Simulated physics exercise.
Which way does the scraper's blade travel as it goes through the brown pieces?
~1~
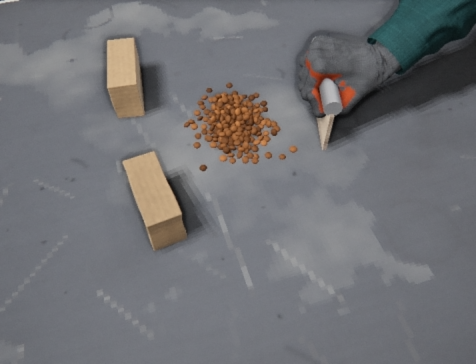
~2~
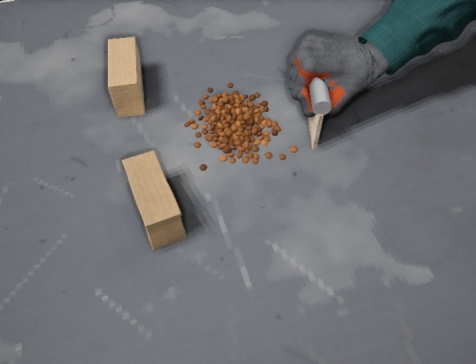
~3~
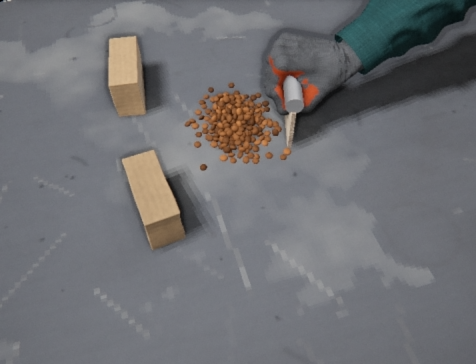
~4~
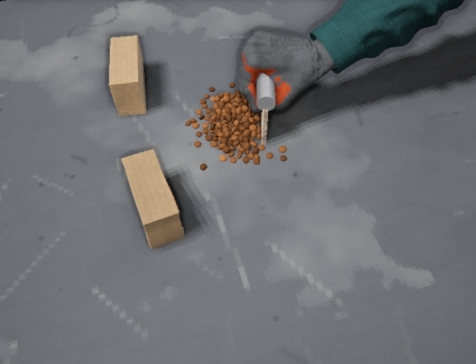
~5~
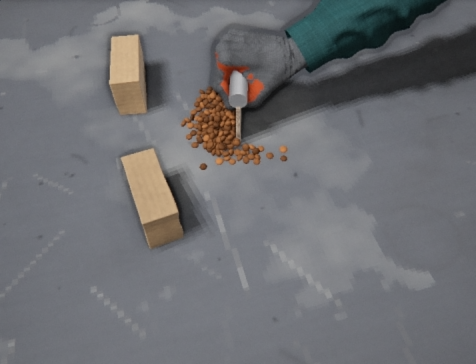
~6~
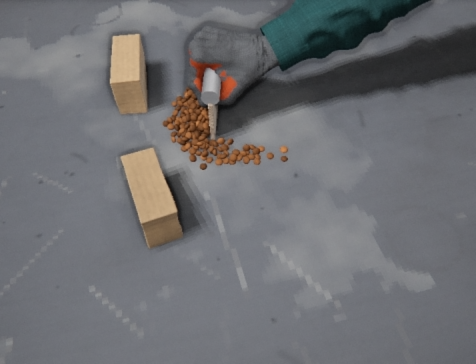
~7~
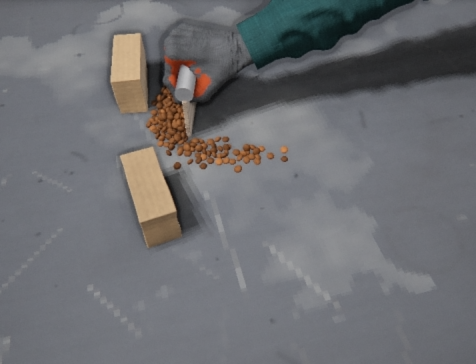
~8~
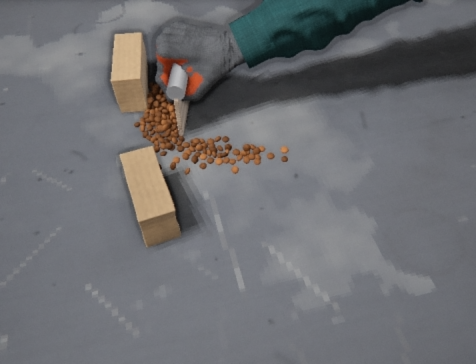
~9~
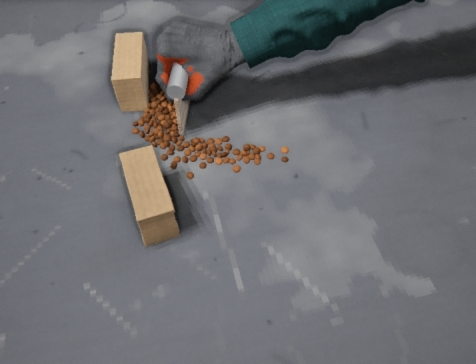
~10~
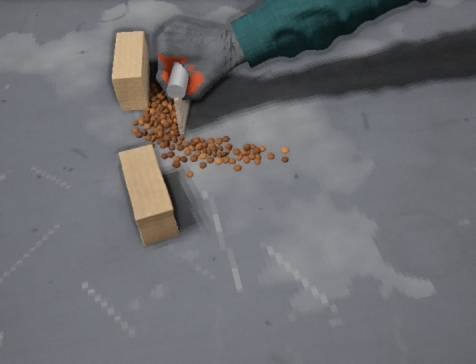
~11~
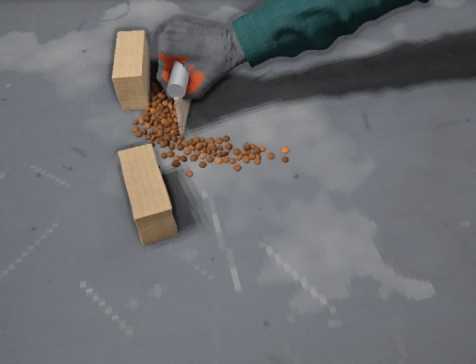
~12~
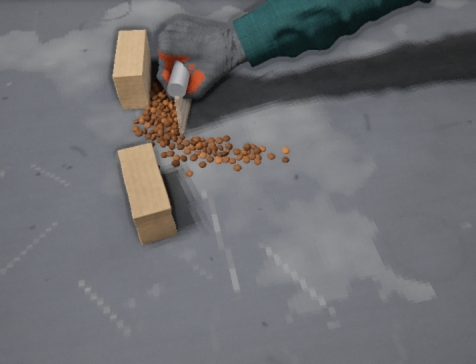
The blade moves to the left, toward the two wooden blocks.
